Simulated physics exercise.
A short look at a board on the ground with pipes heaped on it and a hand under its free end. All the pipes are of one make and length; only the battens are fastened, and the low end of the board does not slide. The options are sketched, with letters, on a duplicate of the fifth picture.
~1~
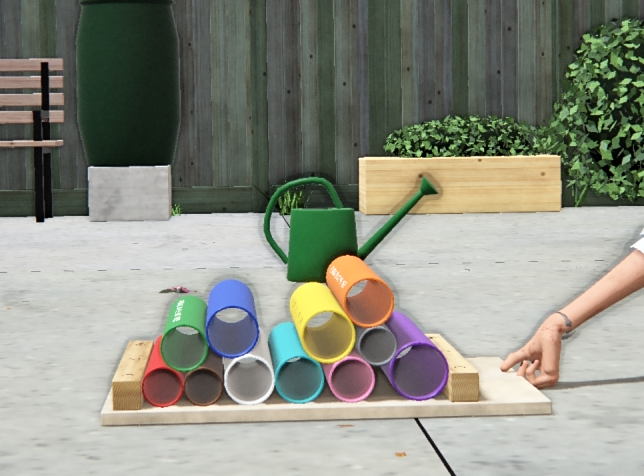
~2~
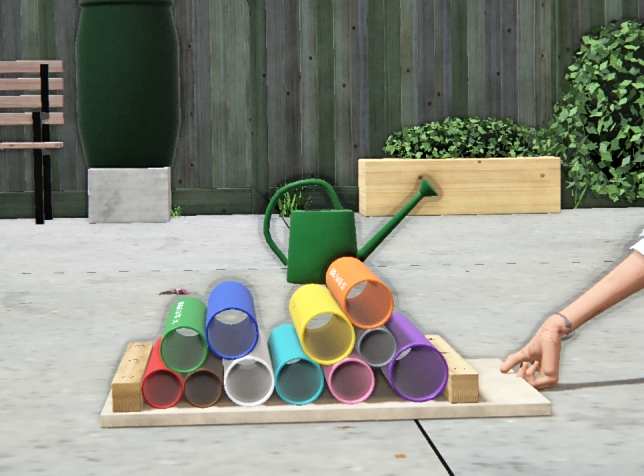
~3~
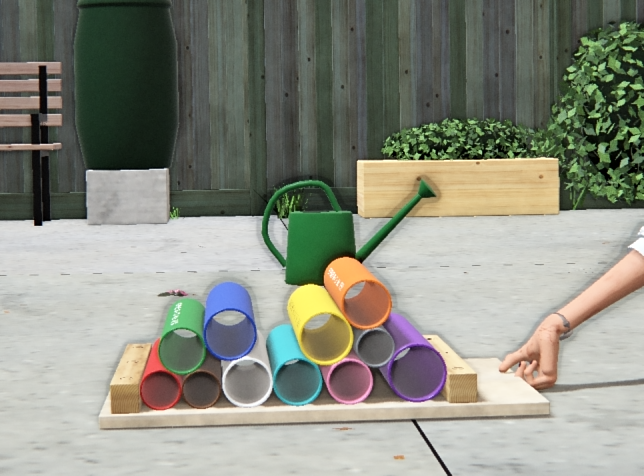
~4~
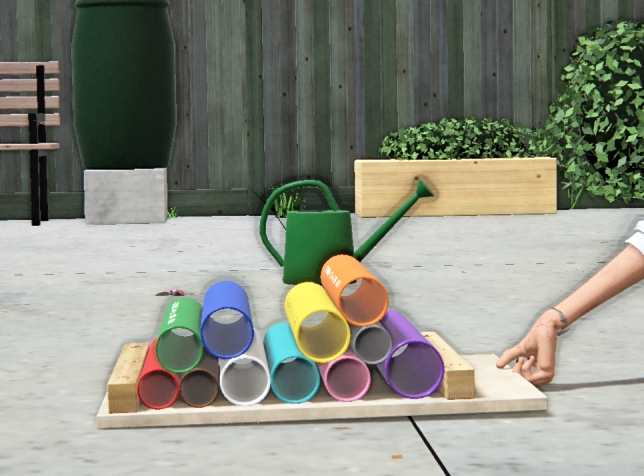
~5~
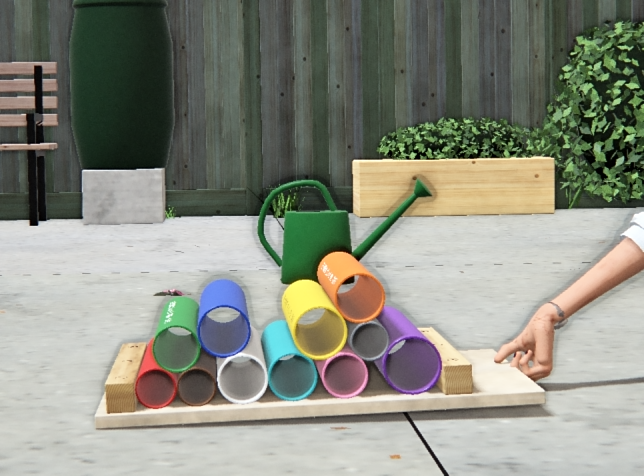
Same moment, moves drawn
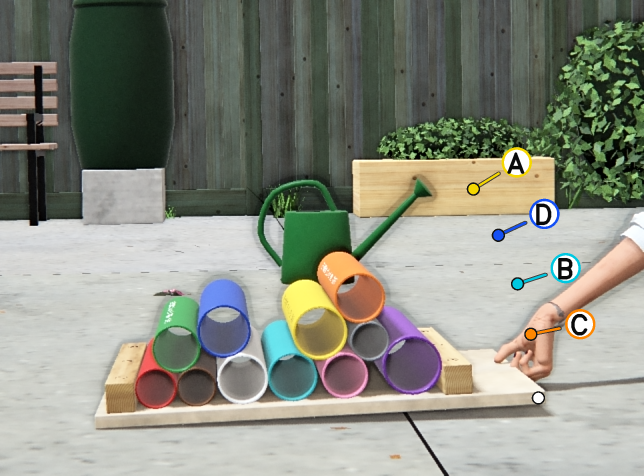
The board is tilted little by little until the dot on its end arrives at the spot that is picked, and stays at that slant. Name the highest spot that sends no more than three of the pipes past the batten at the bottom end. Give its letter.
Raise it to D.
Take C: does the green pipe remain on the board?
Yes.
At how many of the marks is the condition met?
Three of the four.
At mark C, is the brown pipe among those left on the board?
Yes, with C.
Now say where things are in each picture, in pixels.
Red pipe (163, 387); brown pipe (203, 387); white pipe (250, 380), in the first picture.
White pipe (249, 382); turquoise pipe (299, 381), in the second picture.
Board (317, 376); purple pipe (418, 373); grey pipe (376, 348); green pipe (182, 351), in the third picture.
Board (315, 374); red pipe (158, 389); brown pipe (199, 388), in the fourth picture.
Board (312, 372); red pipe (156, 388); brown pipe (197, 387), in the fifth picture.
On the marked copy, A at (473, 189); B at (517, 284); C at (531, 334); D at (498, 235); the white dot at (539, 398).
Taking D. A third of the way, board at 15°.
Two thirds of the way, board at 24°.
When it is over, board at 24°, two over the low batten (green, blue).
As for the rest, A five over the low batten; B two over the low batten (green, blue); C none over the low batten.
